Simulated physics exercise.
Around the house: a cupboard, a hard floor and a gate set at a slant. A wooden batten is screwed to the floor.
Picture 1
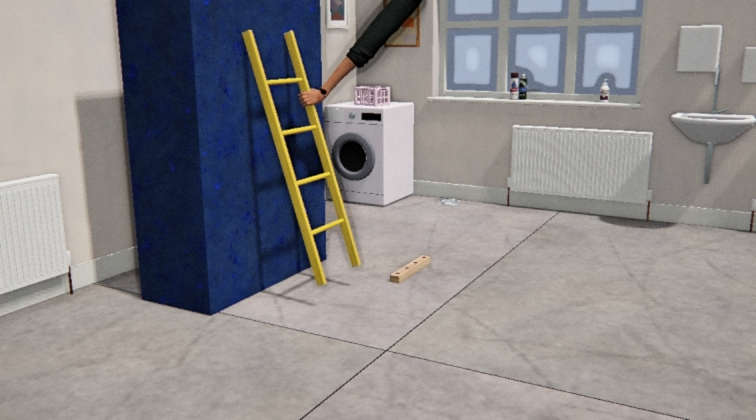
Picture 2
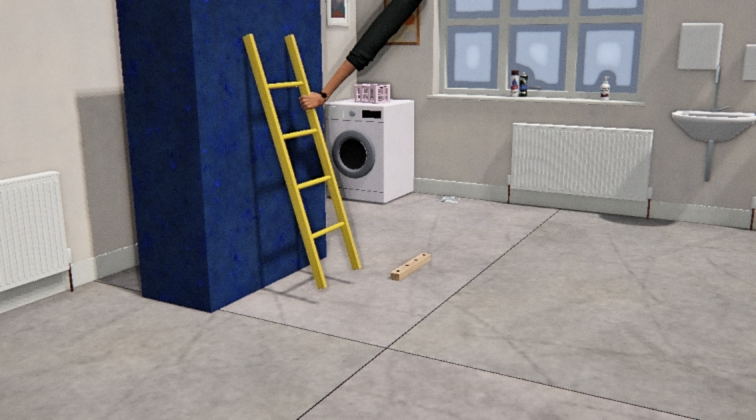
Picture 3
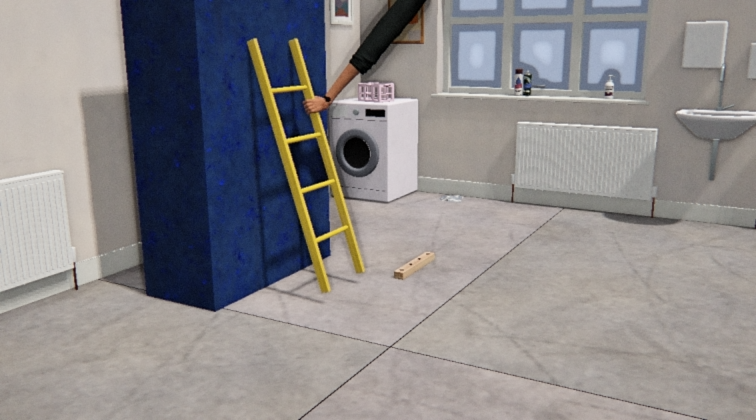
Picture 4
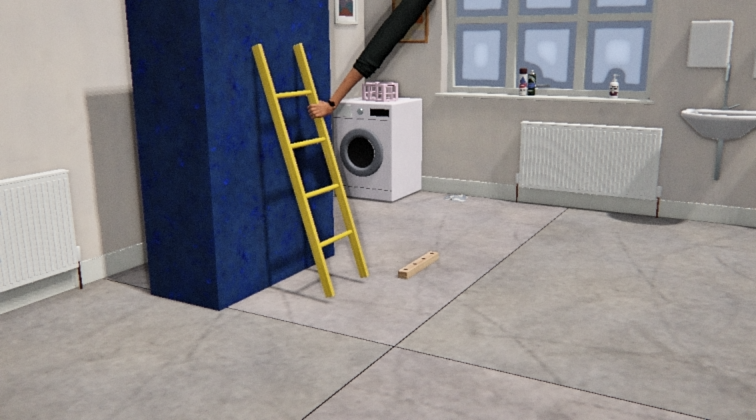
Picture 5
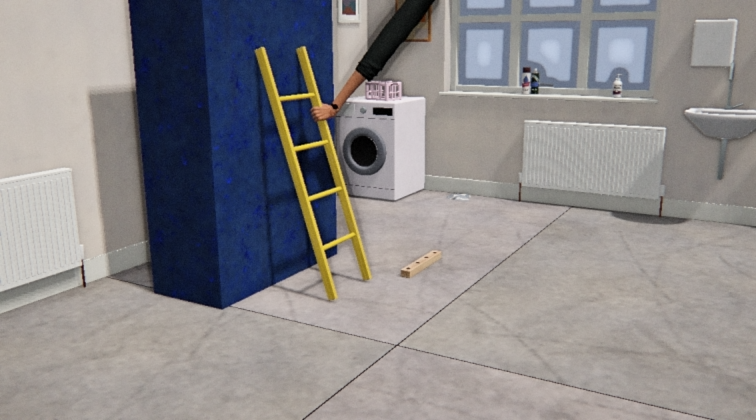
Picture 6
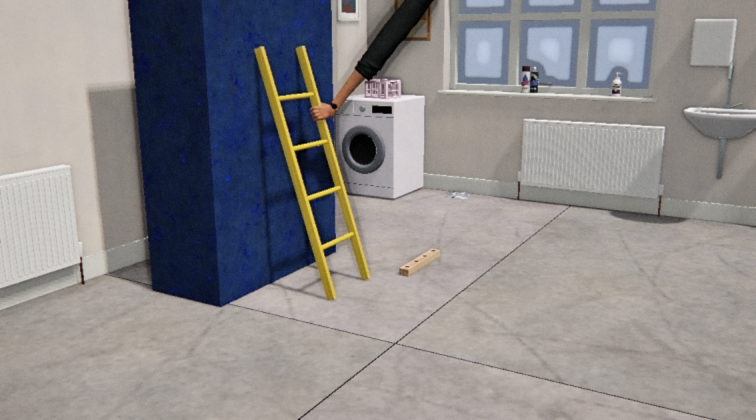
A yellow barred structure leaning on a blue block shifts slightly downward, held by a hand.
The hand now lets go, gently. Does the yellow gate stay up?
The yellow gate holds its place.
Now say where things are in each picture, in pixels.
The first picture shows still on the way; yellow gate (305, 155); batten (411, 269).
The second picture shows still on the way; yellow gate (305, 159); batten (411, 266).
The third picture shows still on the way; yellow gate (309, 163); batten (415, 265).
The fourth picture shows still on the way; yellow gate (313, 167); batten (419, 265).
The fifth picture shows still on the way; yellow gate (316, 170); batten (422, 264).
The sixth picture shows in place, still held; yellow gate (315, 170); batten (421, 262).
Then, 0.26 s later than the last frame, yellow gate at rest near (315, 170).
When it is over, the yellow gate remains leaning, near (315, 170).
